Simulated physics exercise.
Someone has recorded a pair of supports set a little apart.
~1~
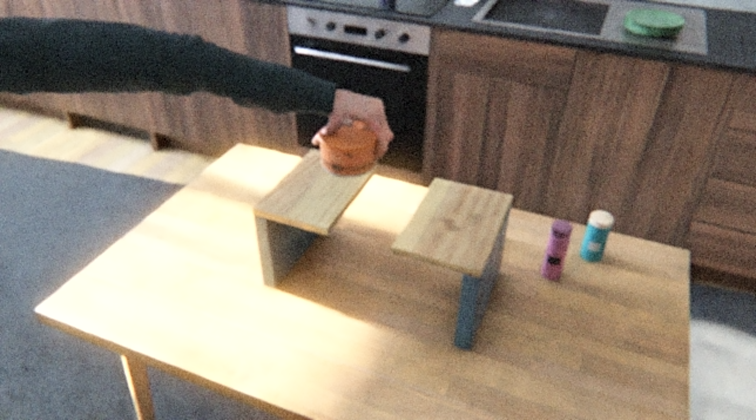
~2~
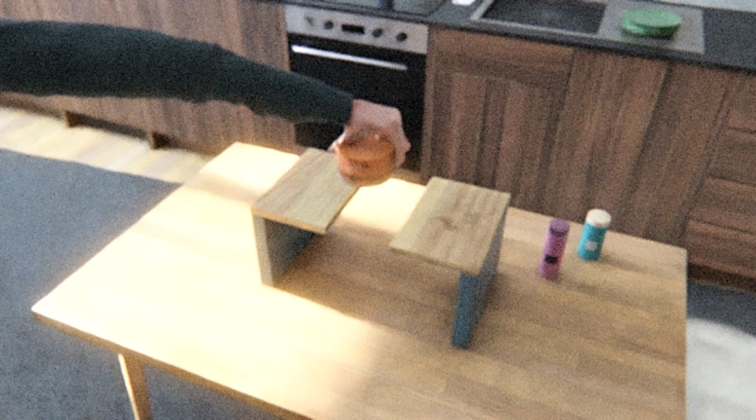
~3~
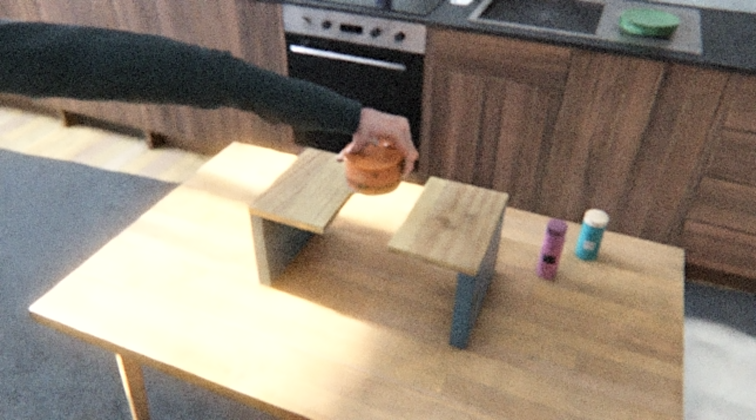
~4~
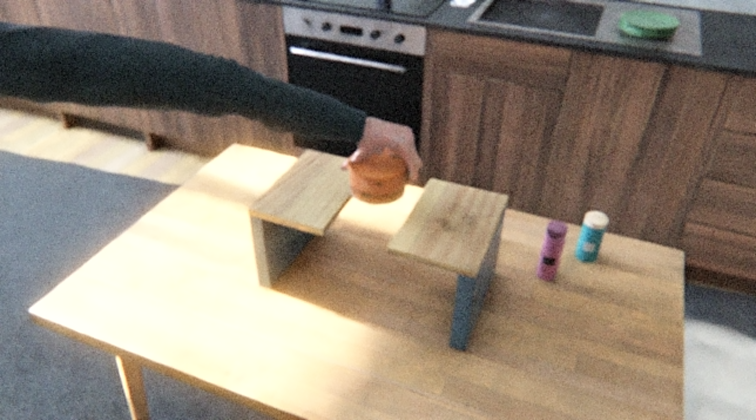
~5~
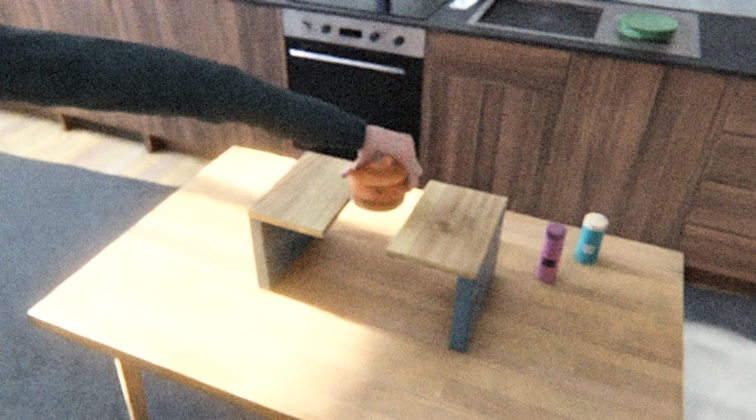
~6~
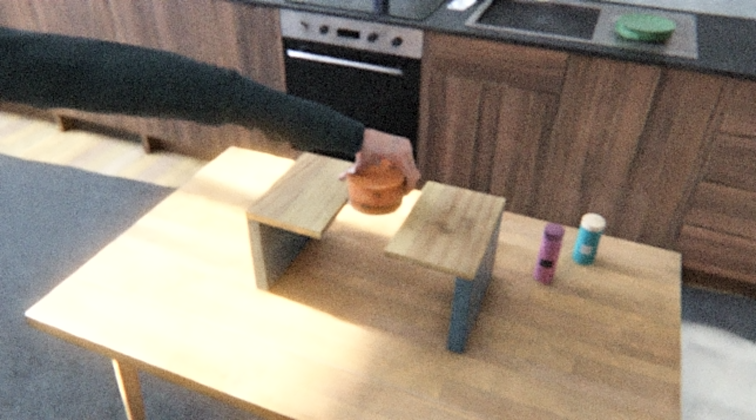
The clip shows a hand moving an orange tub a short way rightward and slightly down over the gap between two wooden-topped supports on a table, then holding it still there, with purple and turquoise shakers standing to the right.
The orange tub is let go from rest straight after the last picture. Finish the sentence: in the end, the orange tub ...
In the end, the orange tub is on the table below the gap.
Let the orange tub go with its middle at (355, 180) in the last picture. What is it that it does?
Well, it simply falls right through.
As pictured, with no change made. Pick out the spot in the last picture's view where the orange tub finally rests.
Around (375, 271).
Then, 0.20 s later than the last frame, orange tub moved a little near (376, 208).
Then, 0.30 s later than the last frame, orange tub moved well along near (375, 266).
Then, 0.50 s later than the last frame, orange tub moved well along near (375, 270).
When it is over, moved from the start, orange tub; the other 2 as before. End places, in pixels of the last picture, orange tub near (375, 271). The tub goes down the gap.
